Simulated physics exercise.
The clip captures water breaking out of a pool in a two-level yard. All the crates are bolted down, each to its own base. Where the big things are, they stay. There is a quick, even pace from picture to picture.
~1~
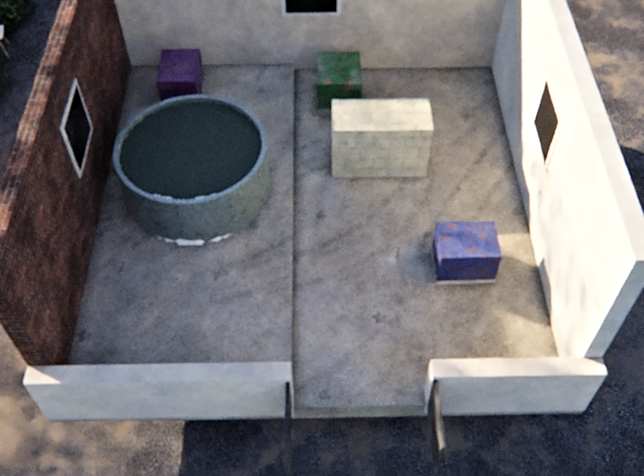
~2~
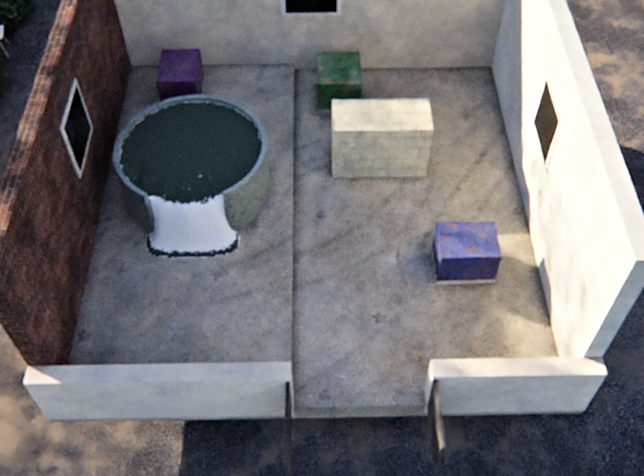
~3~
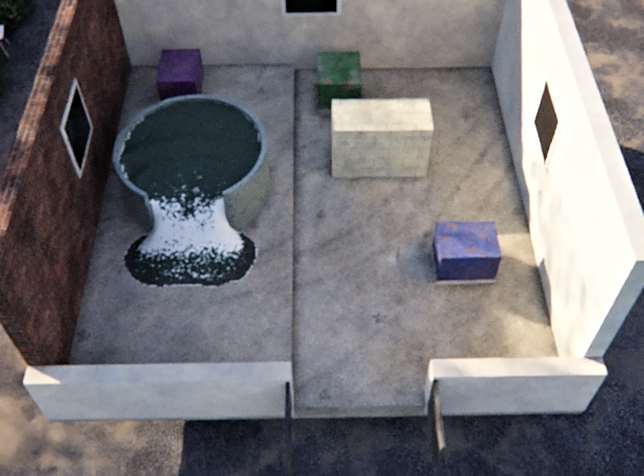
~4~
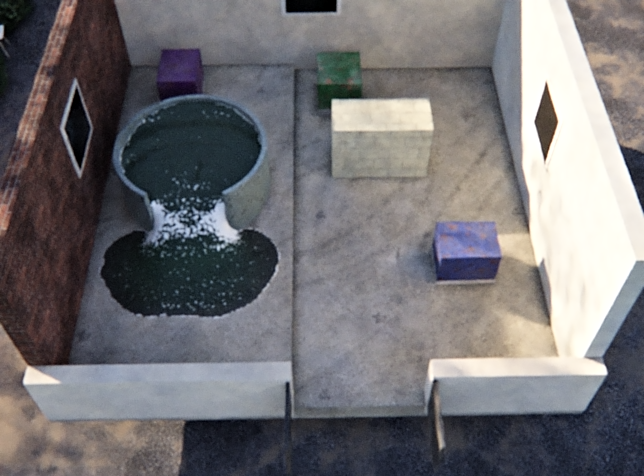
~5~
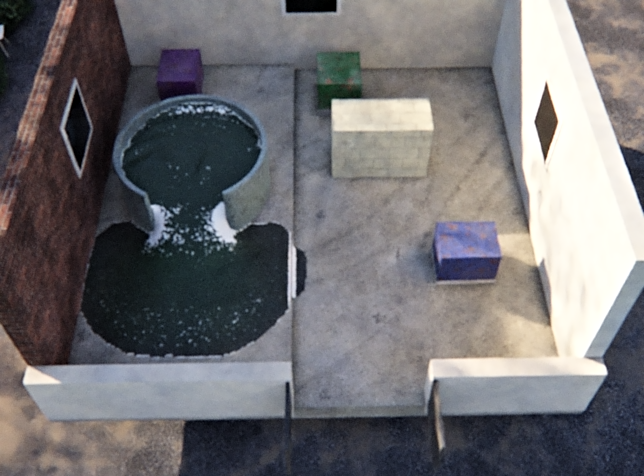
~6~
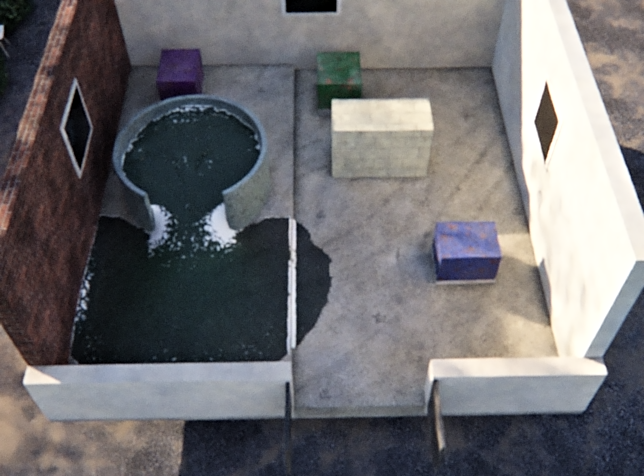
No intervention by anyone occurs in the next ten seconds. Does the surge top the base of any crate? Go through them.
At the end, the purple crate is going to stay clear of the water; the blue crate is going to be reached by the water; the green crate is going to stay clear of the water.
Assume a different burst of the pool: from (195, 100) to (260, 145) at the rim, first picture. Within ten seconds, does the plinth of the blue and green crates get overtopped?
The blue crate is flooded and the green crate is flooded.
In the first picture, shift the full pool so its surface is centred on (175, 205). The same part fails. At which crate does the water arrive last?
The one in green.
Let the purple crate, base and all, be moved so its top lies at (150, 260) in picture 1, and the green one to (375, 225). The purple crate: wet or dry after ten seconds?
Note: Purple - flooded.
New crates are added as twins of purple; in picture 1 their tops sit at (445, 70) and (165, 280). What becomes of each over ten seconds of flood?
In that order: Is spared, ends up wet.
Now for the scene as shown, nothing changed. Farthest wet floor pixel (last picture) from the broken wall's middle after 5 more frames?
Approximate pixel: (399, 376).
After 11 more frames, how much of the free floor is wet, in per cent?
That's roughly 30 per cent.
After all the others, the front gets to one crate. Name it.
Looks like the green crate to me.
A moment on, water covers 25 % of the floor; the purple crate not reached, the blue crate not reached, the green crate not reached.
Next, water covers 30 % of the floor; the purple crate not reached, the blue crate water round its plinth, the green crate not reached.
Then, water covers 40 % of the floor; the purple crate not reached, the blue crate water round its plinth, the green crate not reached.
Later, water covers 70 % of the floor; the purple crate water round its plinth, the blue crate water round its plinth, the green crate not reached.
In the end, water covers 95 % of the floor; the purple crate stayed above the water, the blue crate was topped, the green crate stayed above the water.
